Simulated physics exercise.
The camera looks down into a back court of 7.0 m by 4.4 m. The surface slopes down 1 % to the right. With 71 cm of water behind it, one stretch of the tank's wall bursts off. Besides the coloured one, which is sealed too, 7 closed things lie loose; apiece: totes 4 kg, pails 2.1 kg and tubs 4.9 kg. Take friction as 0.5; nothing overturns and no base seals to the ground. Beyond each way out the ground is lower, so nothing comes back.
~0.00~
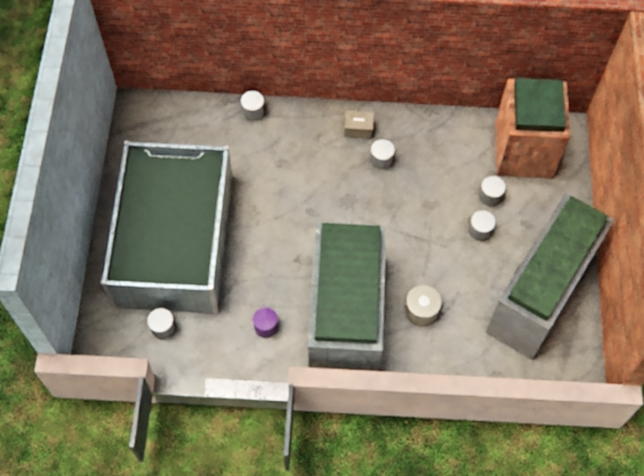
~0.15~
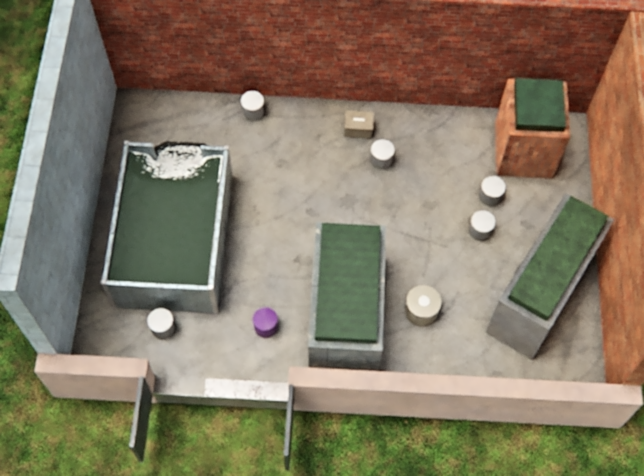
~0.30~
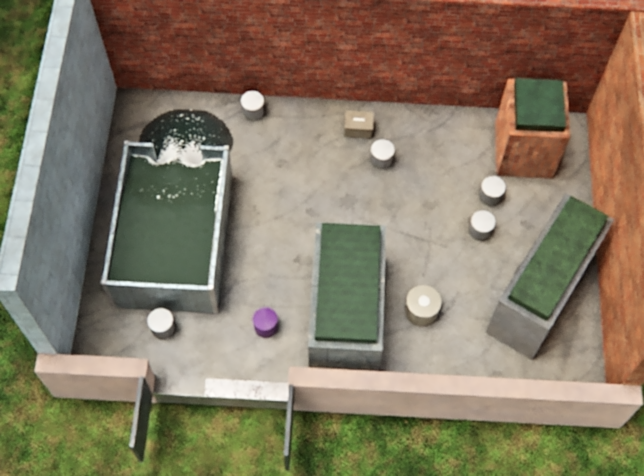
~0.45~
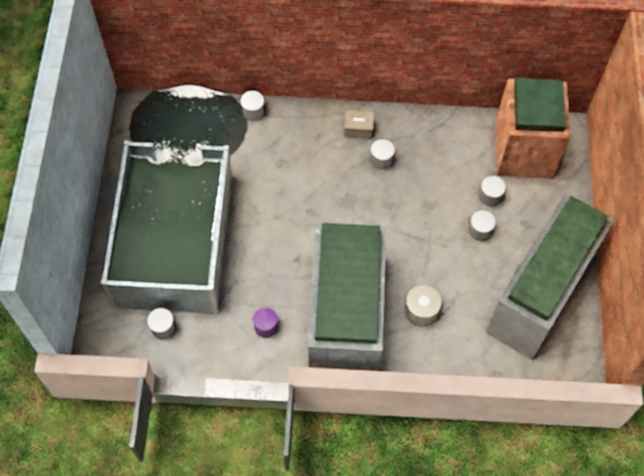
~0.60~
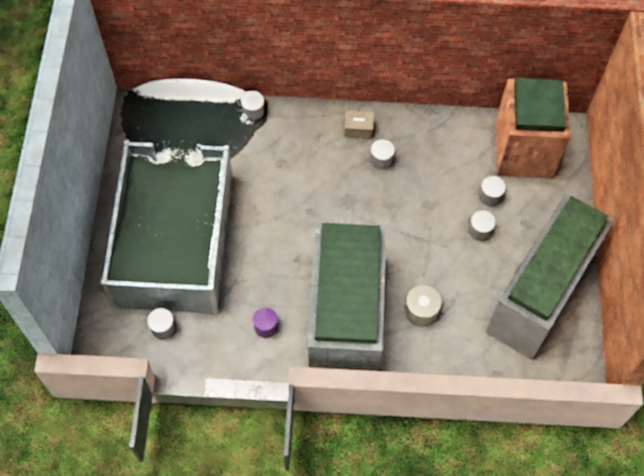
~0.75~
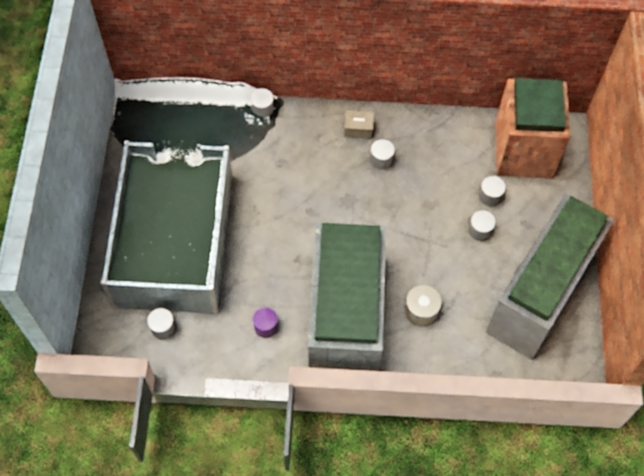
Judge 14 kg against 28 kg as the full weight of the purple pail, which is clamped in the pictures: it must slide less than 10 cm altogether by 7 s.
I expect that the lower weight is enough.
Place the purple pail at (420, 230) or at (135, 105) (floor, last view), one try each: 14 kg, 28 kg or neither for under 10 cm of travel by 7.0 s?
In that order: Either load holds; neither is enough.
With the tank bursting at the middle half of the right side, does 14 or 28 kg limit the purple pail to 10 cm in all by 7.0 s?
In that case only the higher weight holds it.
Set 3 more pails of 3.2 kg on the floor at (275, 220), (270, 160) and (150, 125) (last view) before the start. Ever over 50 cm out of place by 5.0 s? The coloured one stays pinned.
In that order: Less, short of it, past it.
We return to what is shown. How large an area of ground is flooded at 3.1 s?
Some 16 m2.
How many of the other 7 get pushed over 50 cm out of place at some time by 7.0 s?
I count 6.
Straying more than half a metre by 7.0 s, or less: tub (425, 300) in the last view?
Answer: Under.
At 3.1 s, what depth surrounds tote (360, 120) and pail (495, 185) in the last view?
About 7 and 3 cm.
After 1.4 s the purple pail would be 0 cm from its start with 14 kg and 0 cm from its start with 28 kg; 0 cm of water round it then.
After 3.1 s the purple pail would be 0 cm from its start with 14 kg and 0 cm from its start with 28 kg; 0 cm of water round it then.
After 4.9 s the purple pail would be 0 cm from its start with 14 kg and 0 cm from its start with 28 kg; 5 cm of water round it then.
After 7.0 s the purple pail would be 1 cm from its start with 14 kg and 0 cm from its start with 28 kg; 5 cm of water round it then.
